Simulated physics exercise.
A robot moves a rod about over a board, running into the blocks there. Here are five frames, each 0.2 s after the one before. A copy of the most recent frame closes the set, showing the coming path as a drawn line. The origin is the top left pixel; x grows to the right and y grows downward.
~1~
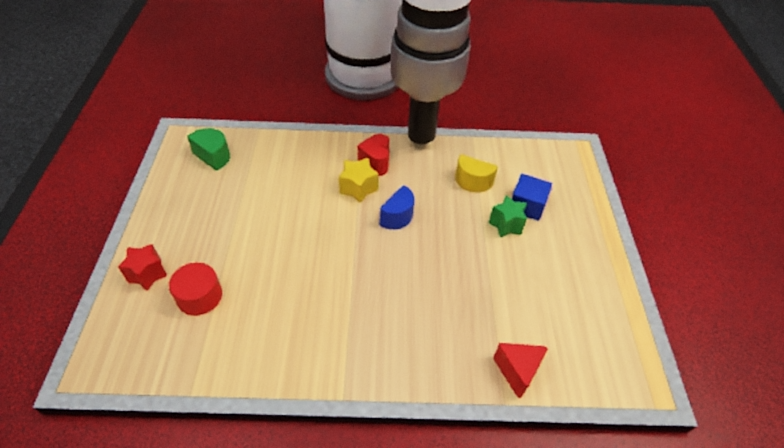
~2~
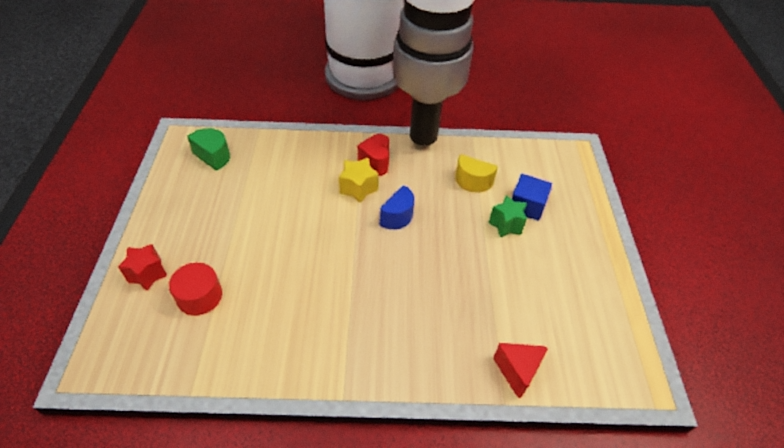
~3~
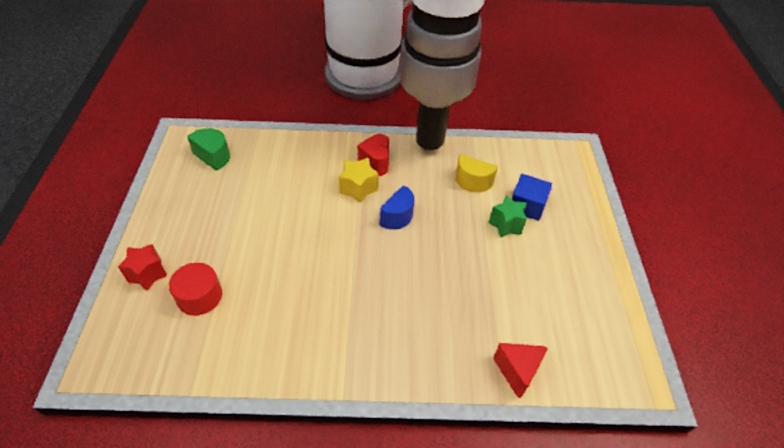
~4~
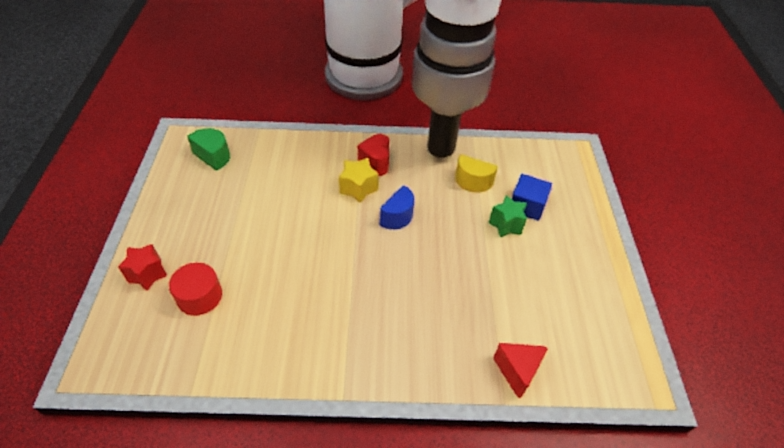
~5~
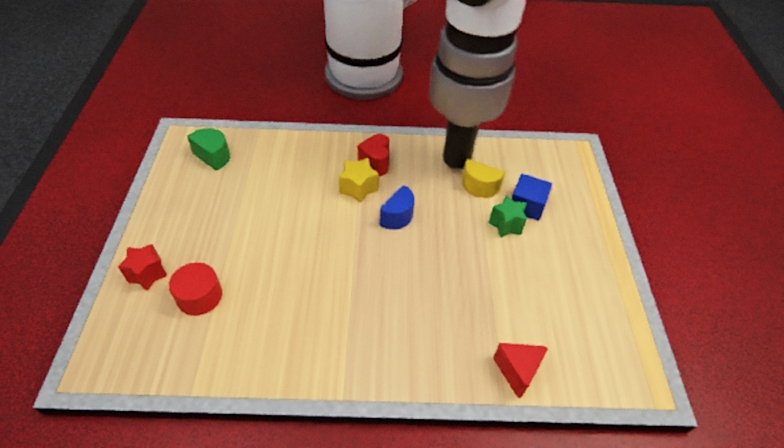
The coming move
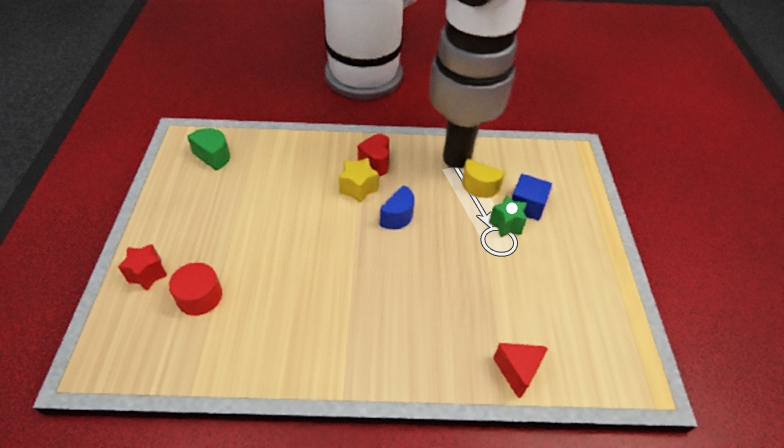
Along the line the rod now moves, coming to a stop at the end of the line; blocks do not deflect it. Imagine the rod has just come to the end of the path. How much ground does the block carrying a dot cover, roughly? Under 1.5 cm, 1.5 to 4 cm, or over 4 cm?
Once the path is done, the block carrying a dot lies more than 4 cm from its present place.
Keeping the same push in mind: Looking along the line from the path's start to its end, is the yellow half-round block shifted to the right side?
I expect not.
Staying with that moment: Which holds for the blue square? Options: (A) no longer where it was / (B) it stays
A - no longer where it was.
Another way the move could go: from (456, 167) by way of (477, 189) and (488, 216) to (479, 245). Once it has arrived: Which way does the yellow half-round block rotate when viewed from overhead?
Short answer: Counterclockwise.
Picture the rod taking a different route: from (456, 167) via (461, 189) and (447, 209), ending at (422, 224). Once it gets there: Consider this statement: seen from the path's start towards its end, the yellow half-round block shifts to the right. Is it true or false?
My answer: False.
Path on the board, in a line from (456, 167) to (499, 241); the dot is on the green star-shaped block.
What follows on the original path. One third of the way, rod at (471, 182); yellow half-round block at (499, 188), turned 45° anticlockwise.
Two thirds of the way, rod at (486, 206); yellow half-round block at (514, 207), turned 95° anticlockwise; green star-shaped block at (536, 224); blue square at (542, 191), turned 25° anticlockwise.
At the end, rod at (502, 233); yellow half-round block at (531, 220), turned 120° anticlockwise; green star-shaped block at (558, 233), turned 20° anticlockwise; blue square at (542, 191), turned 25° anticlockwise.
